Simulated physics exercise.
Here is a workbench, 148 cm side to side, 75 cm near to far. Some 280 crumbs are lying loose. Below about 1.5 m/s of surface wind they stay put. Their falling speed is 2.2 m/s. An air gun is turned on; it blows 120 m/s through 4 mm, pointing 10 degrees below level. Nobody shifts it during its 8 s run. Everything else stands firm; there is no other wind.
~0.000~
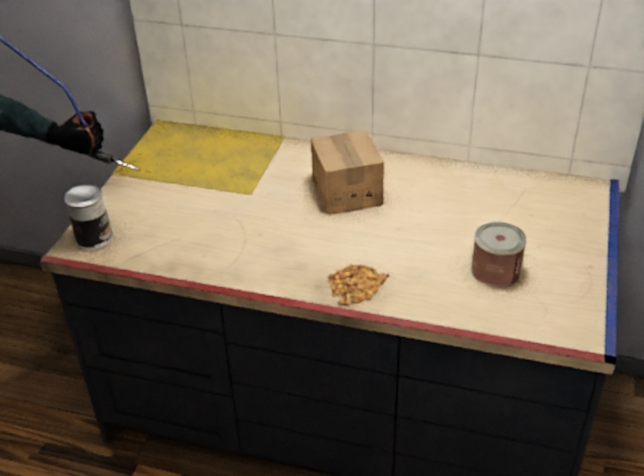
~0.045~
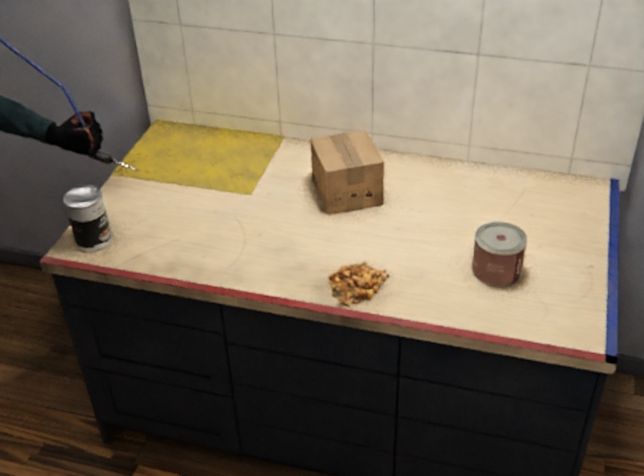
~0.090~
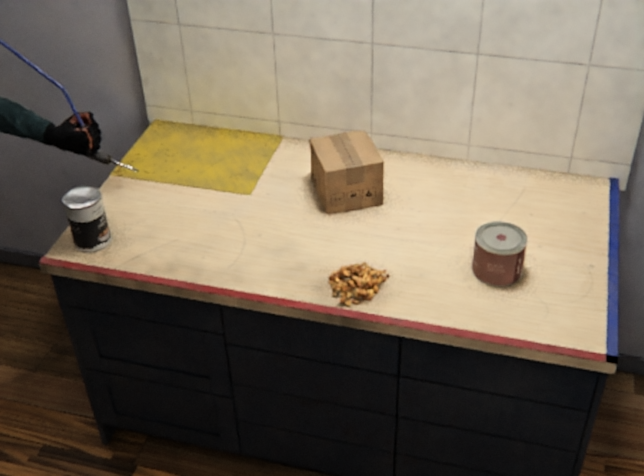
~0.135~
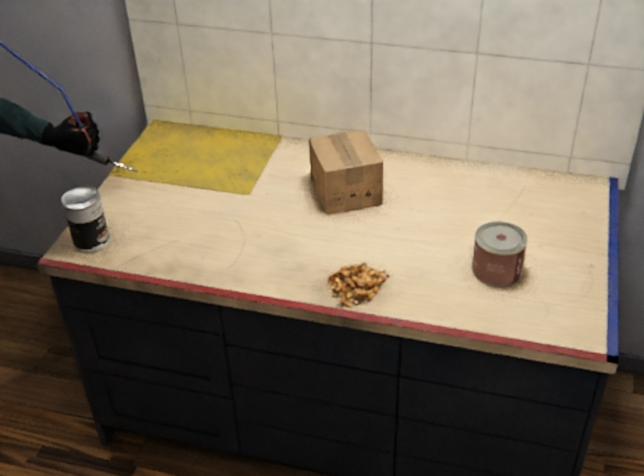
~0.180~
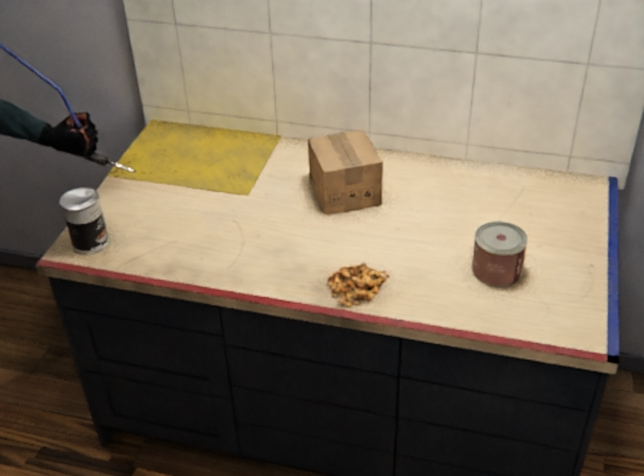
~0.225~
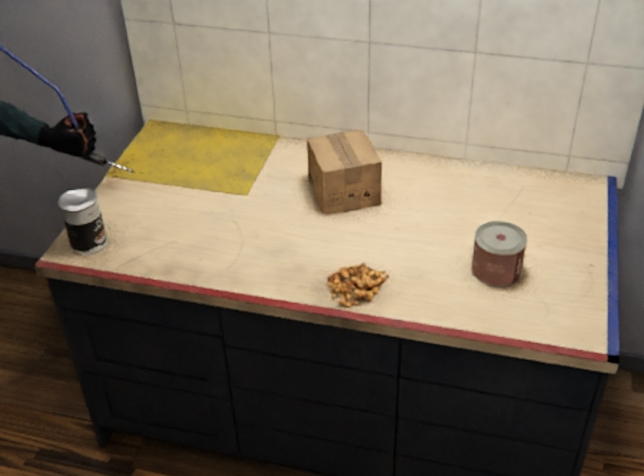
A pale wooden workbench with dark drawers stands against a white tiled wall above a wooden floor, seen from the front and above. A gloved hand holds an air gun on a blue hose by a yellow mat at left, with a dark tin below, a brown box behind orange-brown crumbs, and a reddish tin near the blue right edge. The hand and objects stay practically still, while the view drifts very slightly.
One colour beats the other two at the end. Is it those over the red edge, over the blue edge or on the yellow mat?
The biggest group is at the red one.
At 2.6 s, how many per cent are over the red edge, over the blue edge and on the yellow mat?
Roughly 80 % red, 20 % blue, 0 % yellow.
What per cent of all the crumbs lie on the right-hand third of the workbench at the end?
Near 0 %.
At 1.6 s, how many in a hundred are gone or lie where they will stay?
Near 100 %.
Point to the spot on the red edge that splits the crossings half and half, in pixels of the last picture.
Around (448, 336).
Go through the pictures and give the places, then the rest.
In the first picture, the middle of the crumbs is near (358, 283), none has stirred yet and the mouth of the air gun is at (140, 170).
In the second picture, the middle of the crumbs is near (359, 281), none has stirred yet, the red edge is centred on (305, 309), the blue edge is centred on (618, 260) and the yellow mat is centred on (200, 155).
In the third picture, the middle of the crumbs is near (359, 281), none has stirred yet, the top of a tin is at (501, 237) and the top of a box is at (346, 149).
In the fourth picture, the middle of the crumbs is near (359, 281) and none has stirred yet.
In the fifth picture, the middle of the crumbs is near (359, 282) and none has stirred yet.
In the sixth picture, the middle of the crumbs is near (358, 282) and none has stirred yet.
After 1.6 s, 4 % are on the move or not yet settled, 79 % are over the red edge, 20 % over the blue edge and 0 % on the yellow mat.
After 2.6 s, 1 % are on the move or not yet settled, 79 % are over the red edge, 20 % over the blue edge and 0 % on the yellow mat.
After 4.4 s, 1 % are on the move or not yet settled, 79 % are over the red edge, 20 % over the blue edge and 0 % on the yellow mat.
After 8.0 s, at the end, 79 % are over the red edge, 20 % over the blue edge and 0 % on the yellow mat.
